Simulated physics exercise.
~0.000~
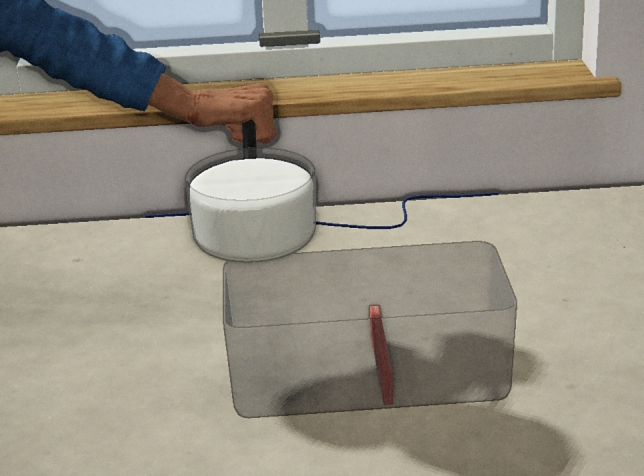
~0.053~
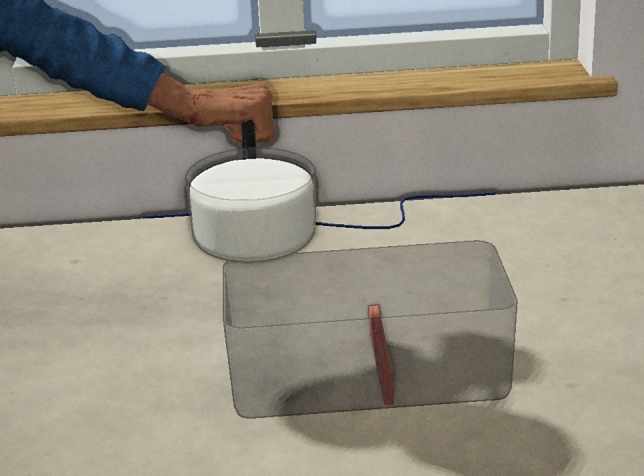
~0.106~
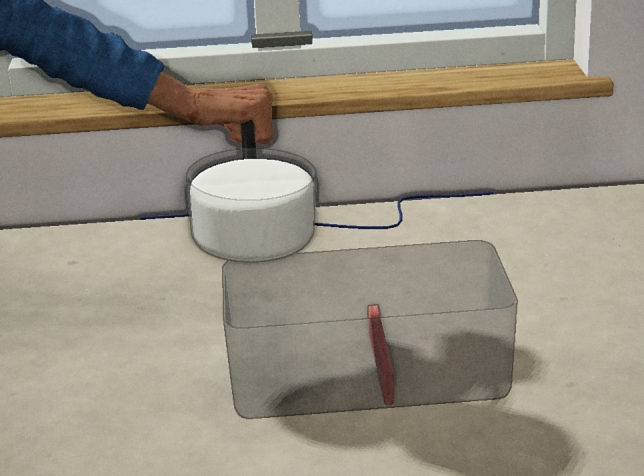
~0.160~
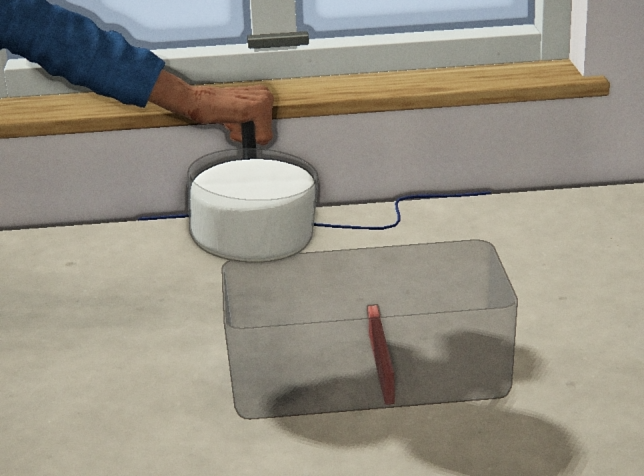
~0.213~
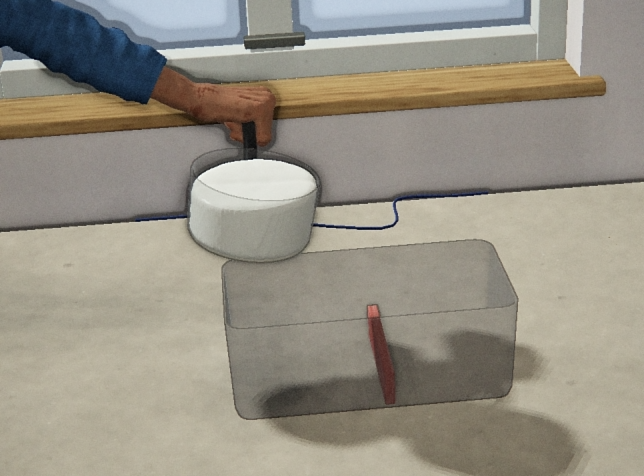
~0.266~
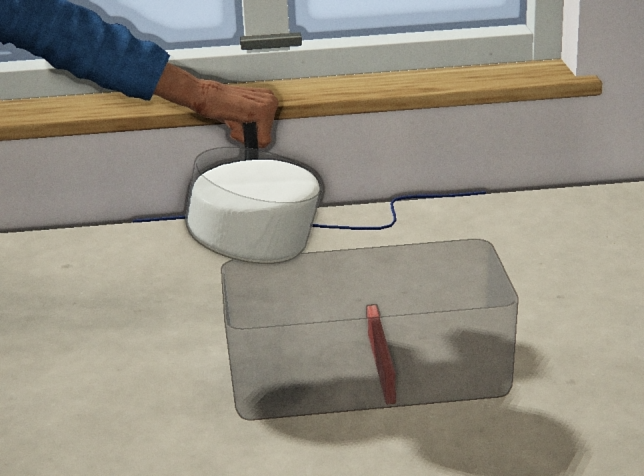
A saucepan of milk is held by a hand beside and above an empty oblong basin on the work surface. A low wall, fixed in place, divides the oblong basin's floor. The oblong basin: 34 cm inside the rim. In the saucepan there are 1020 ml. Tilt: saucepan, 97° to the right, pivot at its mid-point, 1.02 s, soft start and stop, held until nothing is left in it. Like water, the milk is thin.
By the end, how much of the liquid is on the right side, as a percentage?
Around 50 percent.
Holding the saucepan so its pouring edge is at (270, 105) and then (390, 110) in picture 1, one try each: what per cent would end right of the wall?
25 in a hundred, followed by 80 in a hundred.
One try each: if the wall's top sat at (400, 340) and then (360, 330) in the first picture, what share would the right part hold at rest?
First 25, then 70 per cent.
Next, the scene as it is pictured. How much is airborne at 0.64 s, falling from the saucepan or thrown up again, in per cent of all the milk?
Some 26 % is the figure.
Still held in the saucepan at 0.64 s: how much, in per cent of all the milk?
56 %.
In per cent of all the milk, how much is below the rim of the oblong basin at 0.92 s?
I reckon close to 80 per cent.
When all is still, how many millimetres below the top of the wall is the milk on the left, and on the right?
Left: Roughly 28 mm; right: Roughly 22 mm.
By 0.64 s the tilt is 68° and 56 per cent is still to pour, 6 is left of the wall and 12 right of it.
By 0.92 s the tilt is 95° and 13 per cent is still to pour, 31 is left of the wall and 49 right of it.
By 1.21 s the tilt is 97° and 2 per cent is still to pour, 46 is left of the wall and 49 right of it.
By 1.52 s the tilt is 97° and 0 per cent is still to pour, 49 is left of the wall and 49 right of it.
At rest 50 per cent lies left of the wall, 50 right of it and 1 outside.
